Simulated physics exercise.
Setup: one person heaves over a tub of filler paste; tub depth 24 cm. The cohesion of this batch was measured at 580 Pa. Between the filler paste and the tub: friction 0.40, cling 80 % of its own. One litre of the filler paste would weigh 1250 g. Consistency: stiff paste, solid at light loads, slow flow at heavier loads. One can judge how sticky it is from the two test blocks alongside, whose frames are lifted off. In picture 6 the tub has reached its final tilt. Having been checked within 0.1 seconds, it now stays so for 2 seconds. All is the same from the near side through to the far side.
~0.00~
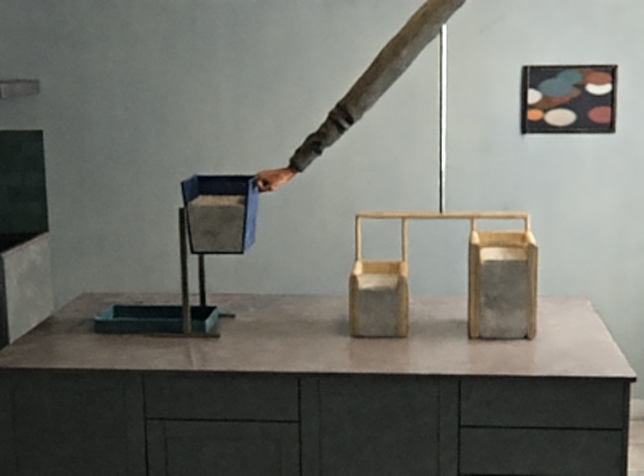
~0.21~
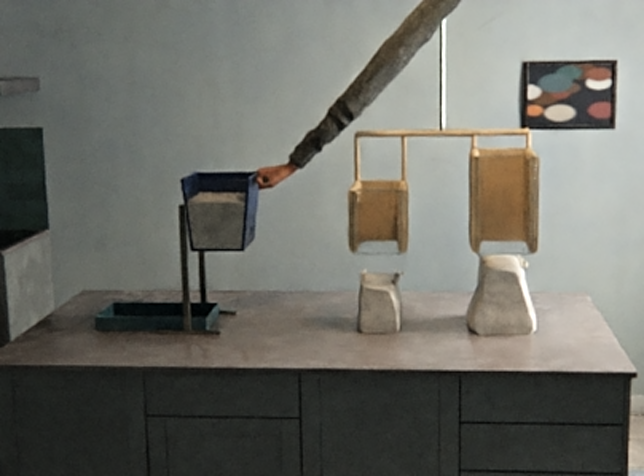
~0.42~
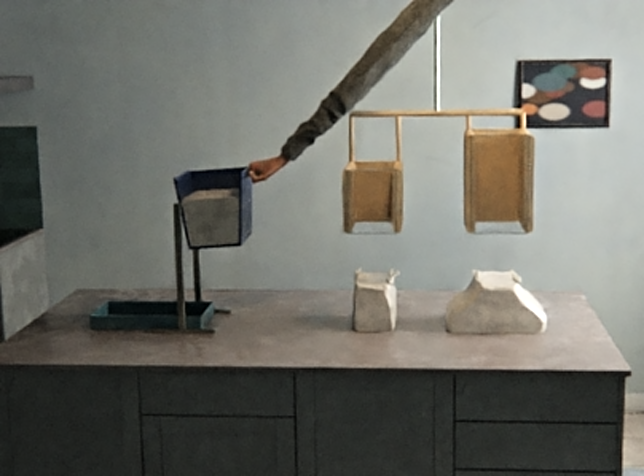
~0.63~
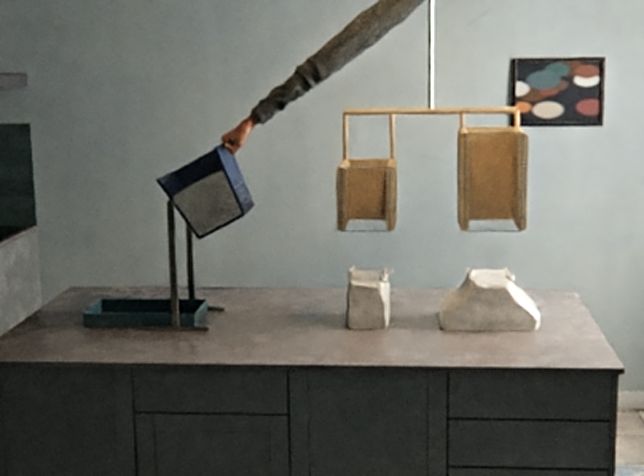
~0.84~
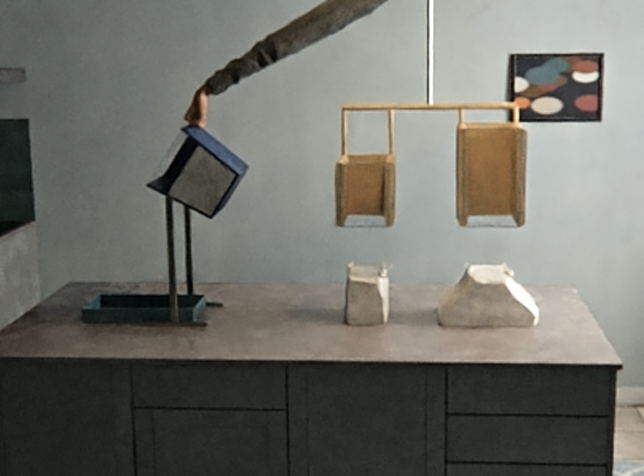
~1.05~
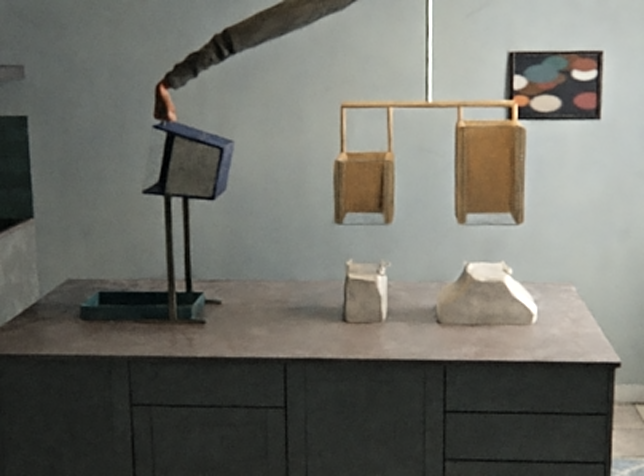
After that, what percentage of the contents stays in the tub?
100 %.
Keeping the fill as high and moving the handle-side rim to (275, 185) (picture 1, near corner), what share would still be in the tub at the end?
Remaining in tub at end: Approx. 80 %.
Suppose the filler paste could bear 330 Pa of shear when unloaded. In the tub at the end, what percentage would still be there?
90 %.
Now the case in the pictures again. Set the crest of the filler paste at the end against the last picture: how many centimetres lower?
The top ends up some 0 cm below its level in the last picture.
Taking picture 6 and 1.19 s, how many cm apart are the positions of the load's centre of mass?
Close to 0 centimetres.
After 1.19 s, the tub is at 78 degrees and holds 100 %.
After 1.36 s, the tub is at 78 degrees and holds 100 %.
After 1.53 s, the tub is at 78 degrees and holds 100 %.
After 1.70 s, the tub is at 78 degrees and holds 100 %.
After 3.05 s, at the end, the tub is at 78 degrees and holds 100 %.
